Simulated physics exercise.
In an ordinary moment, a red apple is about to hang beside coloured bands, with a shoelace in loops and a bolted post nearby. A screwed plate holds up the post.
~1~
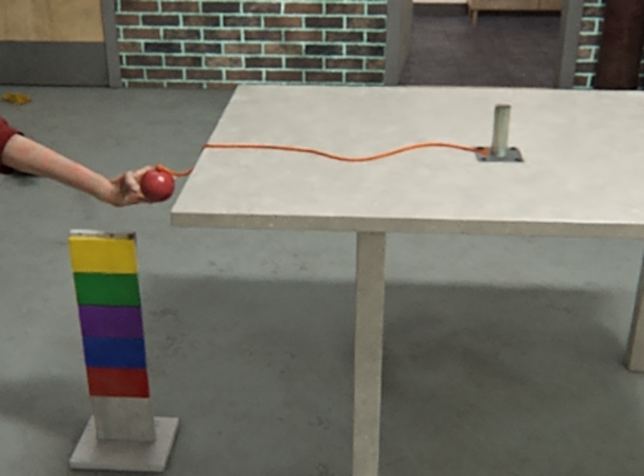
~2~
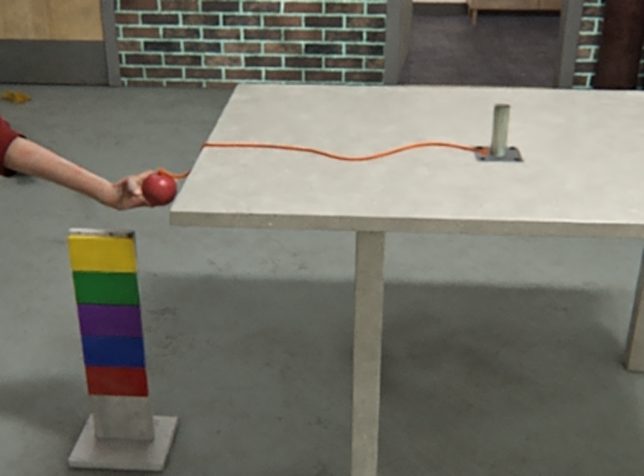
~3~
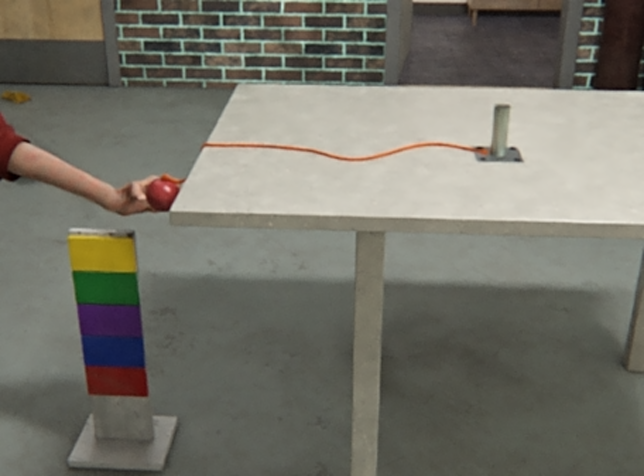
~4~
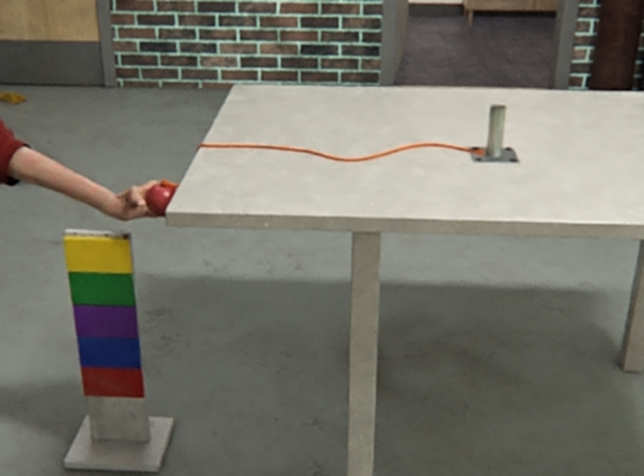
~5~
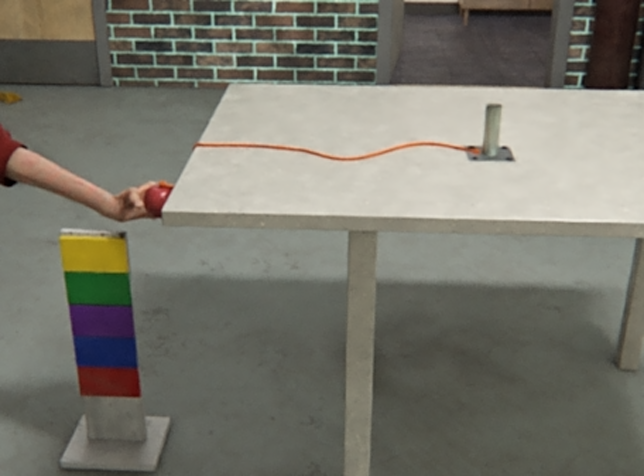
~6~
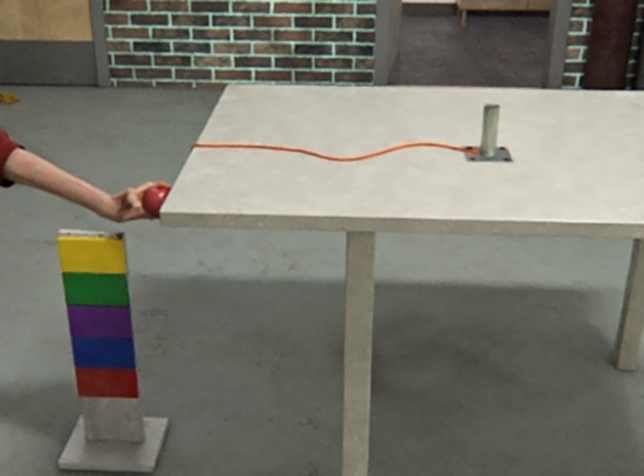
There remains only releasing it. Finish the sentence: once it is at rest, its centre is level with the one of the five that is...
Yellow.
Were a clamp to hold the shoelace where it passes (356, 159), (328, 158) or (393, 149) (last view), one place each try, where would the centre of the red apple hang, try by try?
Readings in order - (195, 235), (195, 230), (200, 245).
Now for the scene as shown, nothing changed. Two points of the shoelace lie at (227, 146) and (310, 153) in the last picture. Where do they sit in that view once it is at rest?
At (196, 150) for the first, at (283, 150) for the second.
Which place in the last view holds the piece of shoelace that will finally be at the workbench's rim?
At (221, 146), roughly.
Early on, apple near (216, 250); level with yellow.
Midway, apple near (188, 255); level with yellow.
Finally, apple near (200, 256); level with yellow. Its middle rests at the yellow band.
